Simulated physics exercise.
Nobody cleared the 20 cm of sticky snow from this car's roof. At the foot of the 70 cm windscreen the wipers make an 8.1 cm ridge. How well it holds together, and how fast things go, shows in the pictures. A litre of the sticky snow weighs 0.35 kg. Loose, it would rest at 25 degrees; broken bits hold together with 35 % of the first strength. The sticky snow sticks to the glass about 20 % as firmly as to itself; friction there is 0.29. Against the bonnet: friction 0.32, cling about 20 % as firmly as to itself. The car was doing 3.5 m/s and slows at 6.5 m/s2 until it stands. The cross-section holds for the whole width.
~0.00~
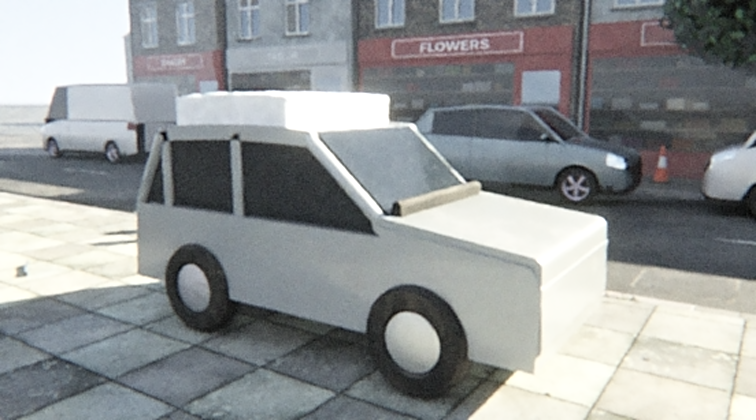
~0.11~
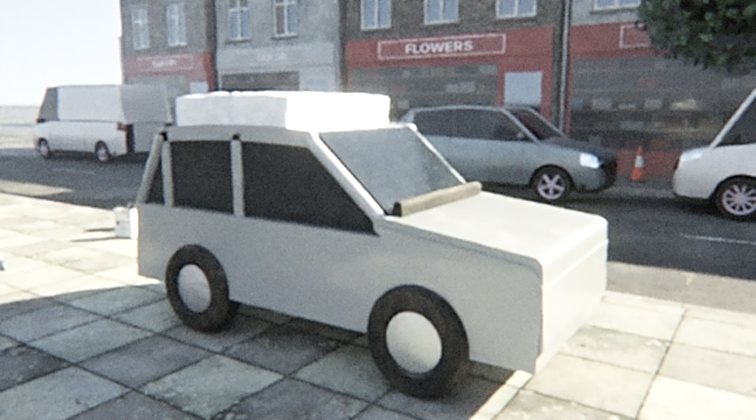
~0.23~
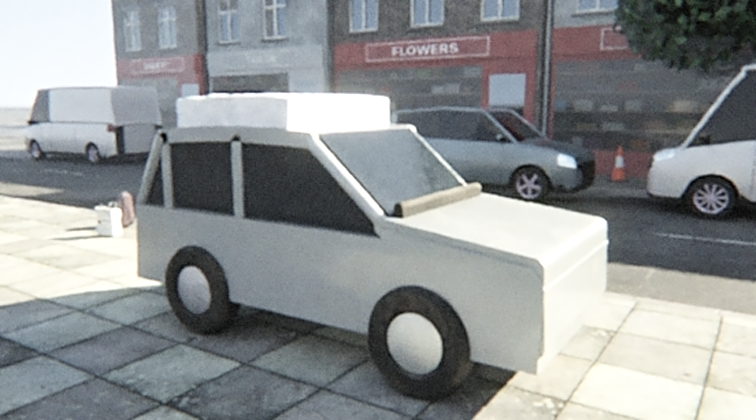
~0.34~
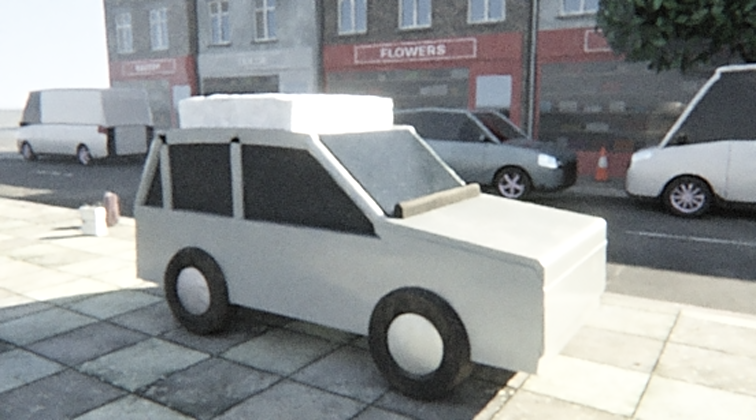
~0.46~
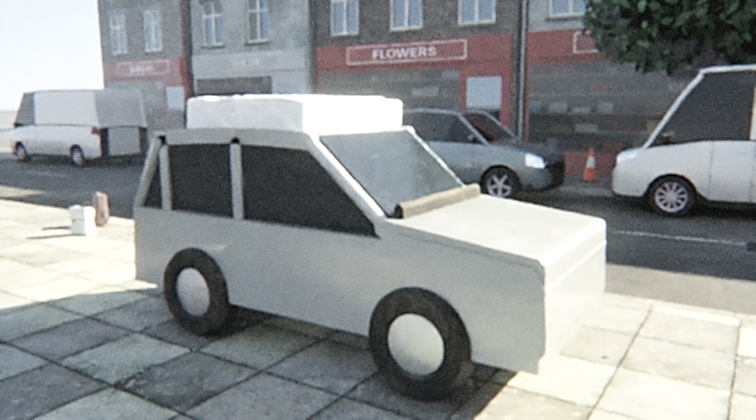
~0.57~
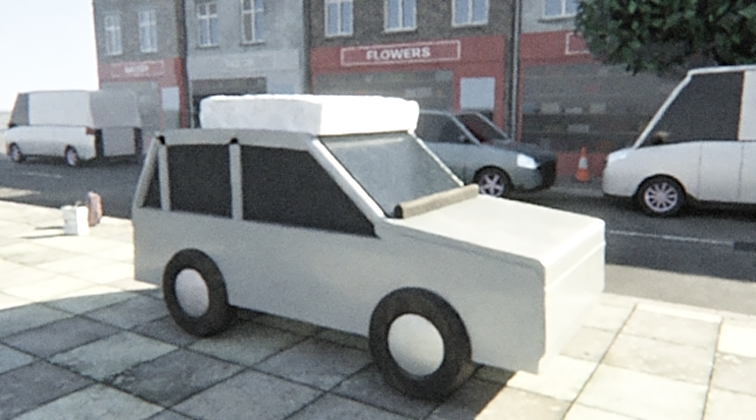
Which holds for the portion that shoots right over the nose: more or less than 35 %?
It comes out less than 35 %.
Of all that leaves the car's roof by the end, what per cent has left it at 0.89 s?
Some 60 per cent.
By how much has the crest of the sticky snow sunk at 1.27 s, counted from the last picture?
Roughly 5 cm.
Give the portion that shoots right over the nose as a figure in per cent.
Near 12 %.
After 0.89 s, 41 % of the snow is on the roof, 46 % on the glass, 14 % on the bonnet and none has gone off the nose.
After 1.27 s, 1 % of the snow is on the roof, 50 % on the glass, 49 % on the bonnet and none has gone off the nose.
After 1.66 s, none of the snow is on the roof, 37 % on the glass, 61 % on the bonnet and 2 % has gone off the nose.
After 2.04 s, none of the snow is on the roof, 37 % on the glass, 51 % on the bonnet and 12 % has gone off the nose.
After 2.30 s, at the end, none of the snow is on the roof, 37 % on the glass, 51 % on the bonnet and 12 % has gone off the nose.
